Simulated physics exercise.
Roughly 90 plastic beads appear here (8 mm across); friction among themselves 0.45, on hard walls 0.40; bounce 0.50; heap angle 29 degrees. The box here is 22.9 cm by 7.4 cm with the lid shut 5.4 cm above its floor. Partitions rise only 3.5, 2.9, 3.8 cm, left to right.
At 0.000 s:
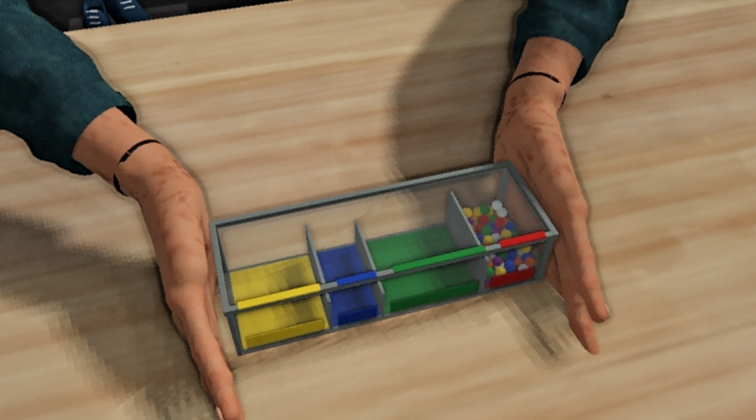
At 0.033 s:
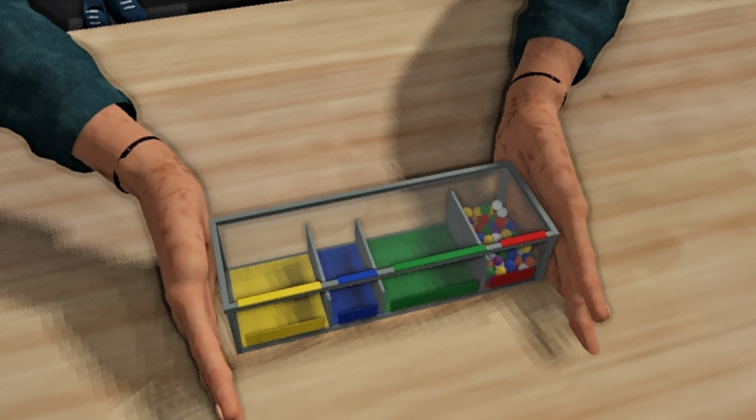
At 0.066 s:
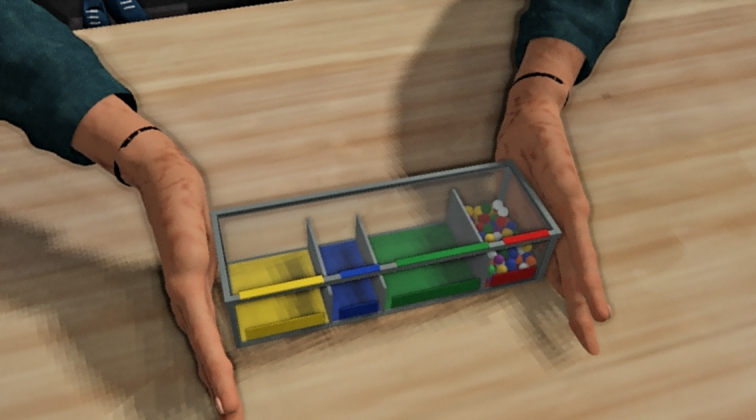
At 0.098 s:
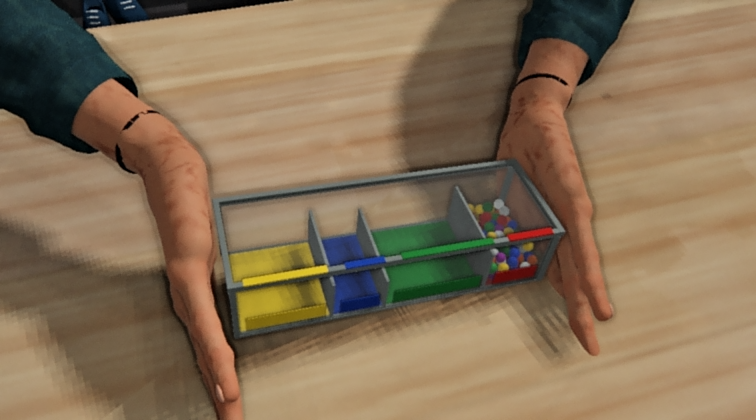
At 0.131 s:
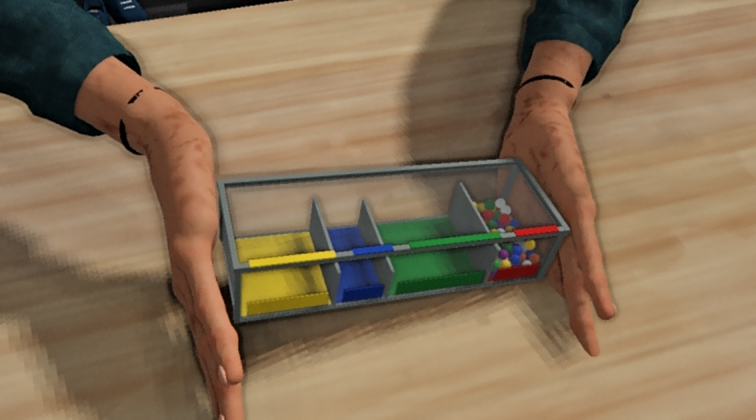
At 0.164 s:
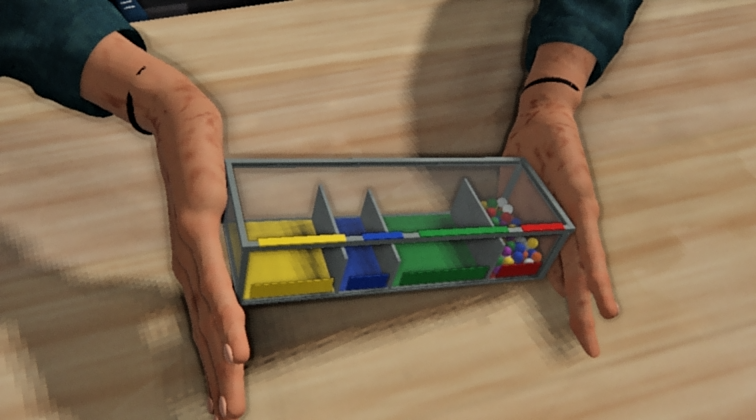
Two hands held a clear box with yellow, blue, green and red sections on a wooden table, then tilted it slightly, the left hand raising its end while small colorful beads stayed in the red section.
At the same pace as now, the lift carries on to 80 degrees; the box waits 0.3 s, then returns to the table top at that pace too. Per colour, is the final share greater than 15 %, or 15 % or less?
Red: Greater than 15 %, blue: 15 % or less, green: 15 % or less, yellow: 15 % or less.
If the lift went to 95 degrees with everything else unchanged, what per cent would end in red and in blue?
Shares: Red 100 and blue 0, per cent.
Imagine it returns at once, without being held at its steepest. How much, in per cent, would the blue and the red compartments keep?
Final amounts, blue 0% and red 100%.
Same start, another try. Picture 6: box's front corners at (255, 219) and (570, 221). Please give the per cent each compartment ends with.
Per cent at the end: Red 100; blue 0; green 0; yellow 0.
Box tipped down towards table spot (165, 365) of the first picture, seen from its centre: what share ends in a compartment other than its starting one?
My best guess is some 25 per cent.
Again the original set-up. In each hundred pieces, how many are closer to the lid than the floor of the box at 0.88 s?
Close to 10 in a hundred.
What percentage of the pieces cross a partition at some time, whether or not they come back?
I'd put it at some 0 percent of the pieces.
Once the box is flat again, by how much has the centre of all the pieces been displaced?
Roughly 0.5 cm.
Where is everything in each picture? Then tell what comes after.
In the first frame, box tilt 0 degrees, front corners at (229, 309) and (550, 233); red 100 %.
In the second frame, box tilt 1 degrees, front corners at (229, 306) and (551, 233).
In the third frame, box tilt 2 degrees, front corners at (231, 298) and (553, 232).
In the fourth frame, box tilt 5 degrees, front corners at (233, 285) and (557, 231), lowest corner right back.
In the fifth frame, box tilt 9 degrees, front corners at (239, 266) and (562, 229), lowest corner right back.
In the sixth frame, box tilt 14 degrees, front corners at (248, 244) and (567, 227), lowest corner right back; red 100 %. Its pace works out near 130 degrees a second.
After 0.88 s, tilt 80 degrees; red 100 %.
After 1.36 s, tilt 44 degrees; red 100 %.
After 1.91 s, tilt 0 degrees; red 100 %.
By 2.3 s all is still; red 100 %, blue 0 %, green 0 %, yellow 0 %.
